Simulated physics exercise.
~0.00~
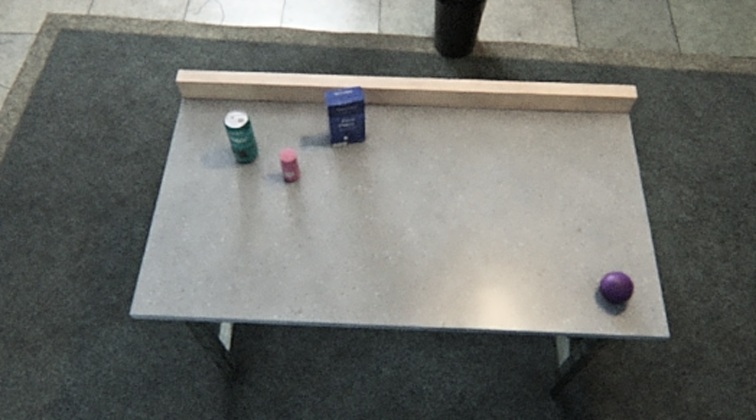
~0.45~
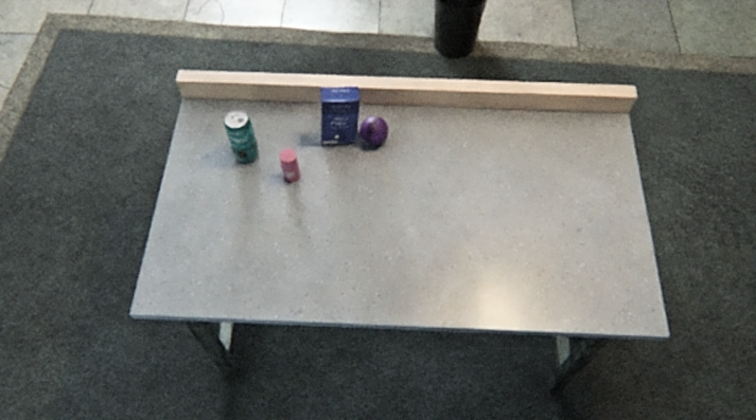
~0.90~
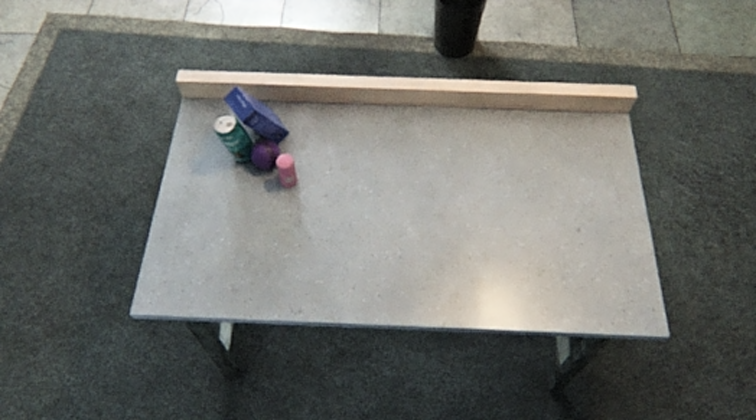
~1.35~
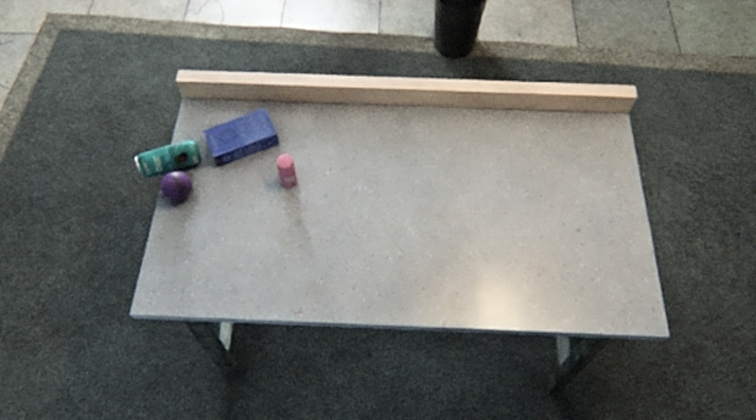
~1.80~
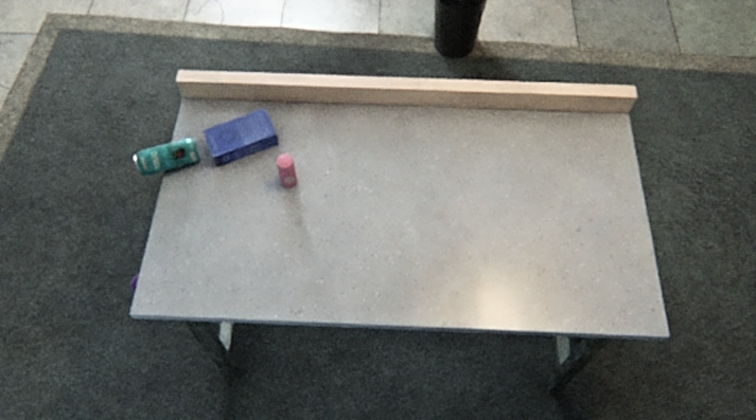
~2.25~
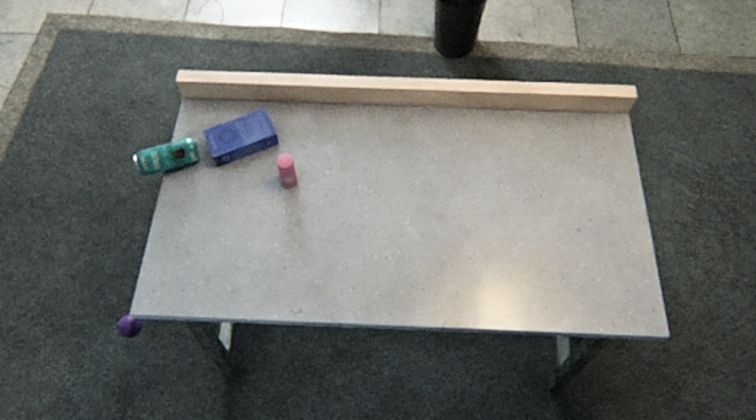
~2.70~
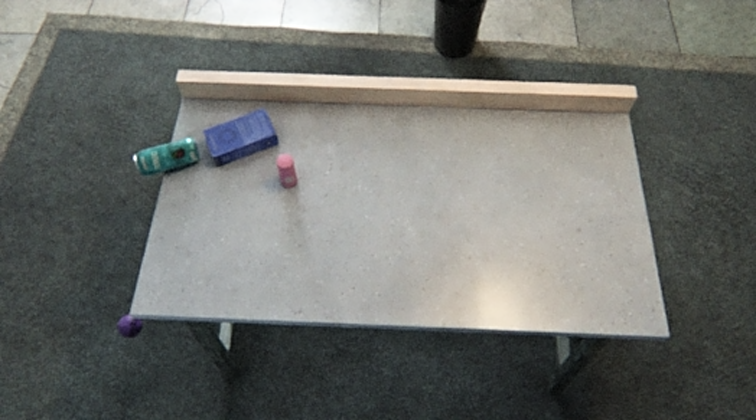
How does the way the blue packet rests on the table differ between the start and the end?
At the start the blue packet stands upright near the far rail, and at the end it lies on its side.
